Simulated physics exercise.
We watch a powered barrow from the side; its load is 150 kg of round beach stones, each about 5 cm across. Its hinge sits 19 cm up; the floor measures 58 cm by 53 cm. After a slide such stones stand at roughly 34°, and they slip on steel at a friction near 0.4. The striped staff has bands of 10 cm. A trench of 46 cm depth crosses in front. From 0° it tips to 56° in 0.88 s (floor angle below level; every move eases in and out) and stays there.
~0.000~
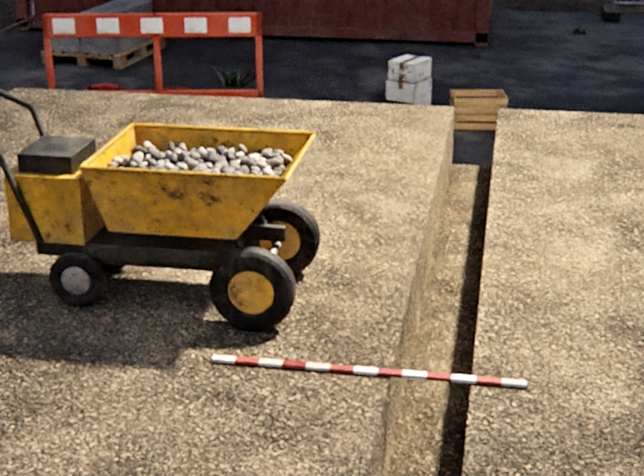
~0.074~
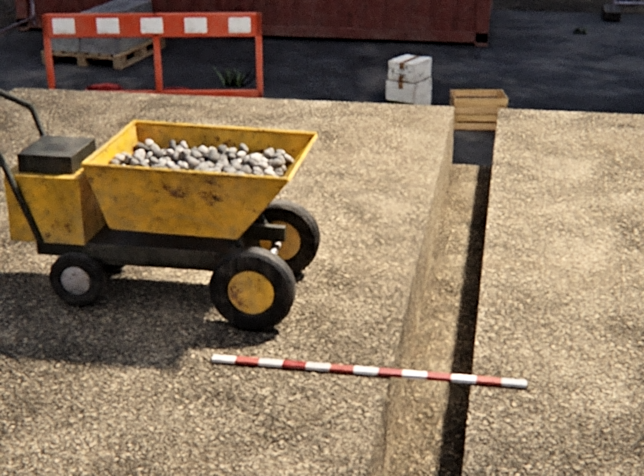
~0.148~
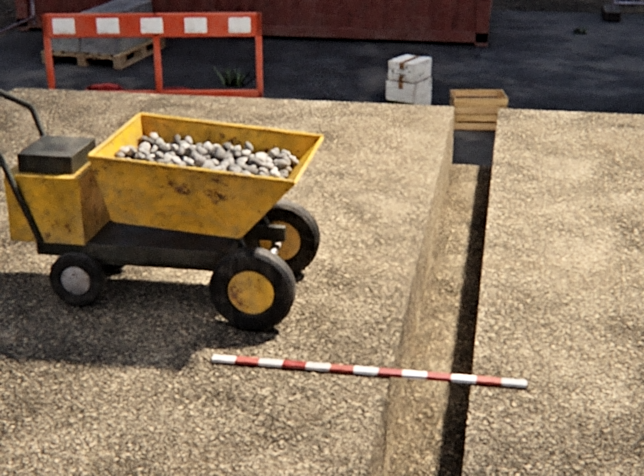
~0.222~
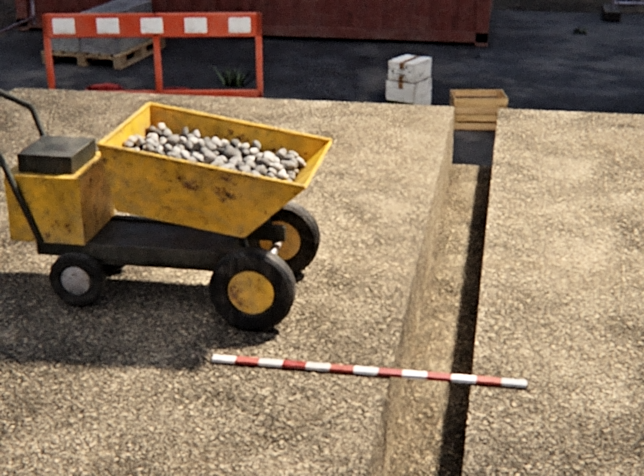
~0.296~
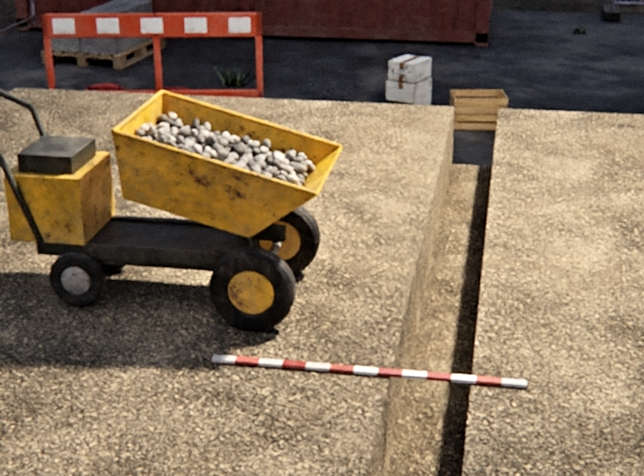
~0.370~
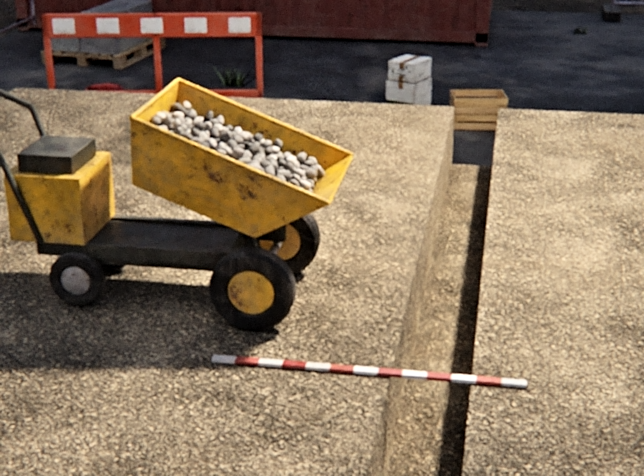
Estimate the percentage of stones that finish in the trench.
Some 65 per cent of it.
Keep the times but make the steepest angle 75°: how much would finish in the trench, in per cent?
It would be near 95 per cent.
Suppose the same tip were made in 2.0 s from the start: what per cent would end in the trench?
It would be near 65 per cent.
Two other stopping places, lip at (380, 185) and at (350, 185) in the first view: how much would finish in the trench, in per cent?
Near 15 per cent from the first place, 30 from the second.
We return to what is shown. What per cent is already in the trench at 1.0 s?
About 5 per cent by then.
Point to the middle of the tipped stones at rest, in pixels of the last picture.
Their middle is at about (442, 383).
After 0.7 s the floor is at 47°; 100 % in the tray; the foremost stones are at (353, 220).
After 1.0 s the floor is at 56°; 89 % in the tray, 3 % short of the trench, 7 % in the trench; the foremost stones are at (439, 305).
After 1.3 s the floor is at 56°; 52 % in the tray, 5 % short of the trench, 39 % in the trench, 4 % past the trench; the foremost stones are at (526, 323).
After 3.3 s the floor is at 56°; 26 % in the tray, 5 % short of the trench, 65 % in the trench, 5 % past the trench; the foremost stones are at (622, 334).
